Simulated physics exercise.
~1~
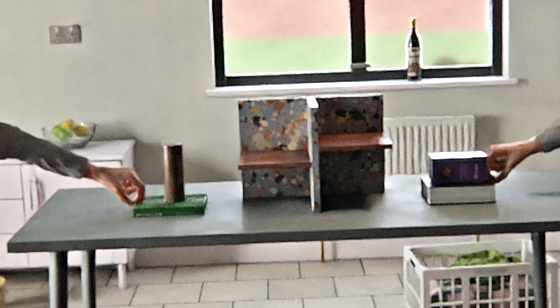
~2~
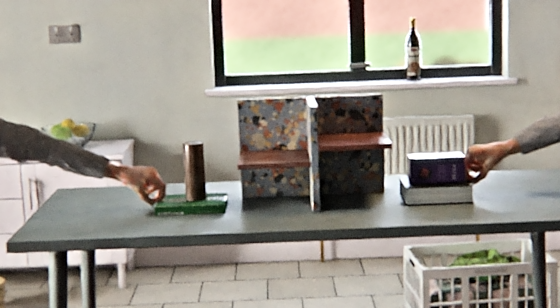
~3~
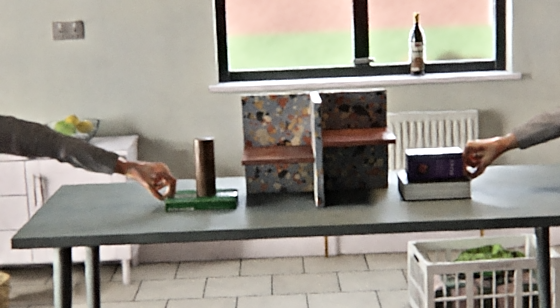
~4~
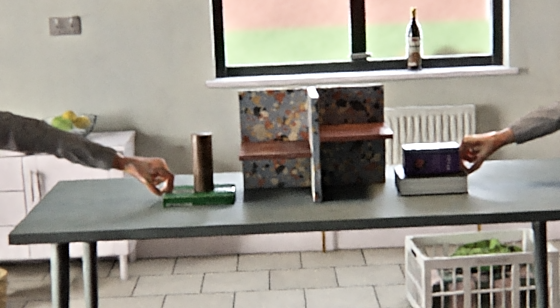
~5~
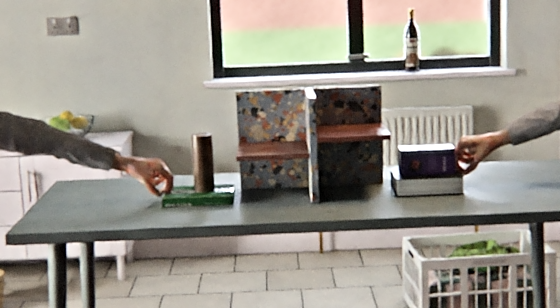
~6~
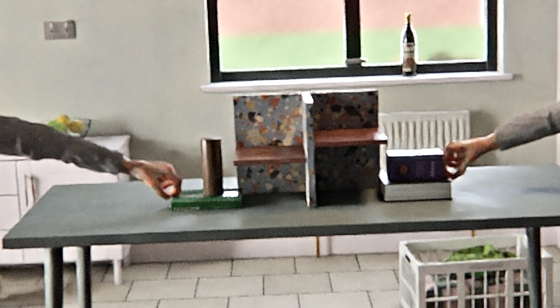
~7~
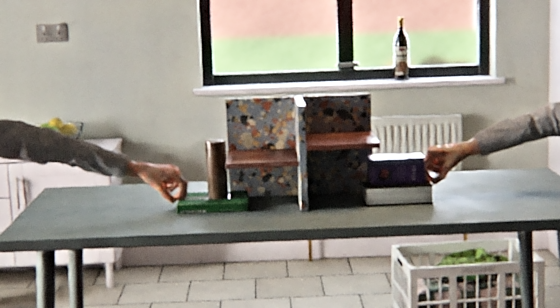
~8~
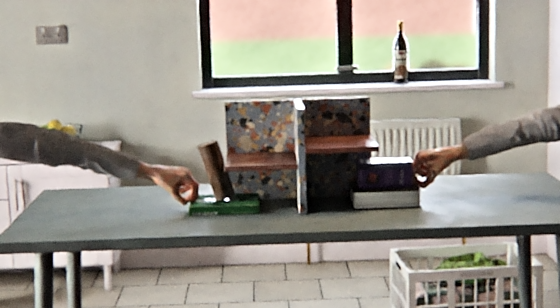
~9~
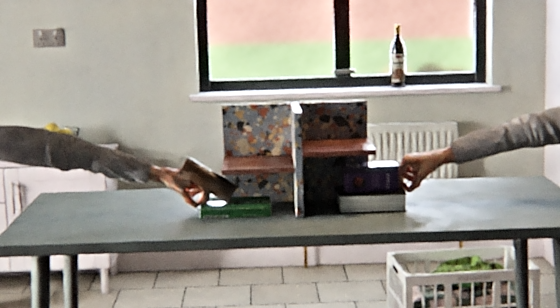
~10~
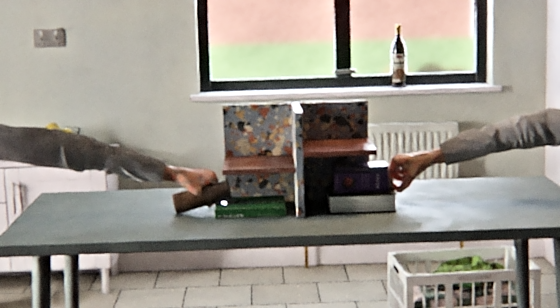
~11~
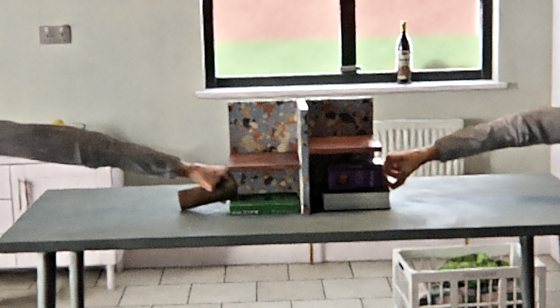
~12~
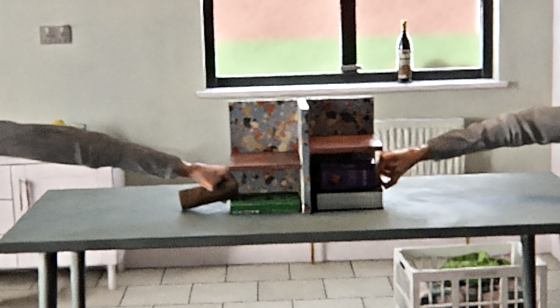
A green box carrying an upright brown cylinder and a black book carrying a purple carton are pushed inward by two hands toward a speckled shelf; the cylinder strikes the shelf, tips back and ends on its side, while the carton passes beneath the right-hand shelf.
